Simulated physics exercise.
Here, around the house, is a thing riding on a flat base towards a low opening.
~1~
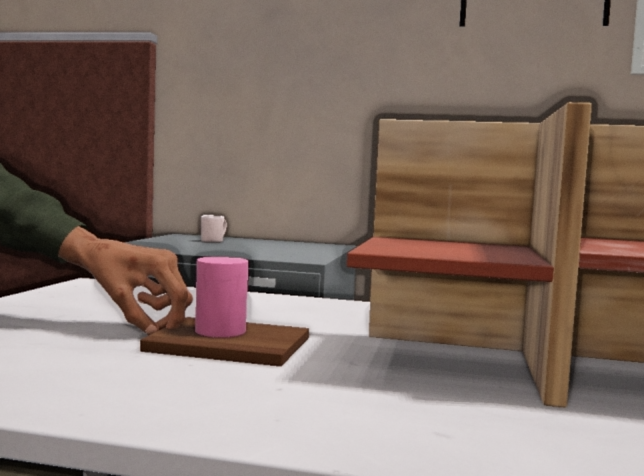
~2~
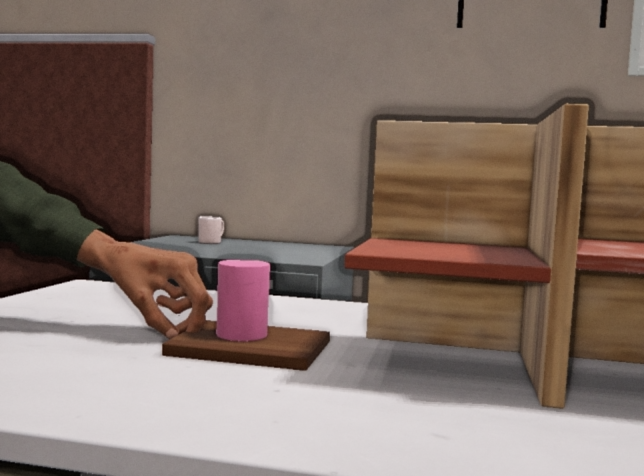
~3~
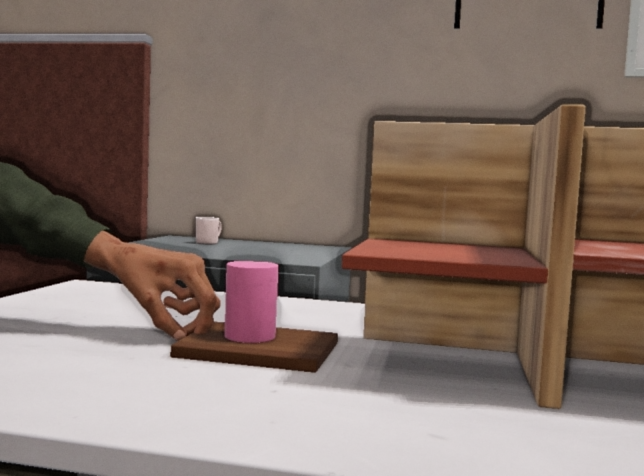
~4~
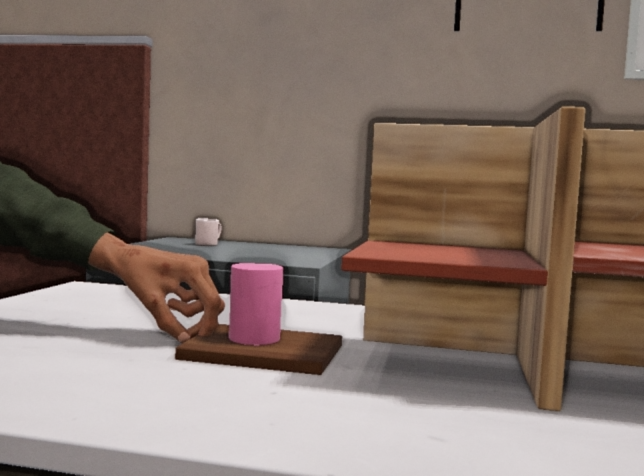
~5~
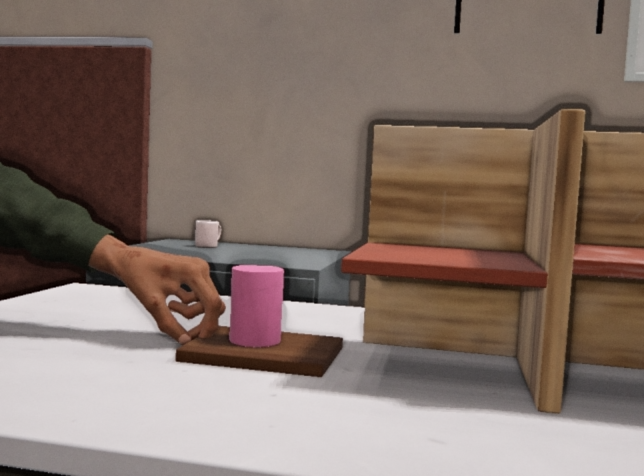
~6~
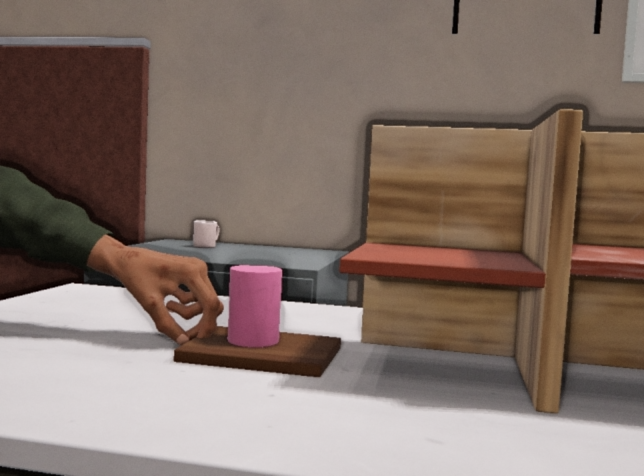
Pink cylinder on a flat brown board sliding slightly right across a white table, pushed by a hand, then sitting nearly still.
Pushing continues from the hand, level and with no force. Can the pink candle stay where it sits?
Outcome: The pink candle passes below.
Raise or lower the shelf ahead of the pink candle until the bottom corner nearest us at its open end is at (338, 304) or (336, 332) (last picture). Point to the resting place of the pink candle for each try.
Around (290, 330) for the first option and (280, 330) for the second.
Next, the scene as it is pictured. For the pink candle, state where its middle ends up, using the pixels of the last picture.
About (411, 319).
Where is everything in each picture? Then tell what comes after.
Hand sliding it forward; pink candle (221, 296); shelf (551, 247), in the first picture.
Hand sliding it forward; pink candle (243, 299); brown board (251, 343), in the second picture.
Hand sliding it forward; pink candle (251, 301); shelf (545, 249), in the third picture.
Hand sliding it forward; pink candle (256, 303); brown board (264, 347), in the fourth picture.
Hand sliding it forward; pink candle (256, 305); shelf (544, 253), in the fifth picture.
Hand sliding it forward; pink candle (255, 305); brown board (263, 349), in the sixth picture.
Then, 0.66 s past the last view, pink candle riding along near (292, 309).
Then, 1.18 s past the last view, pink candle riding along near (341, 313).
Then, 1.62 s past the last view, pink candle riding along near (383, 317).
Finally, the pink candle clears the shelf, near (412, 319).
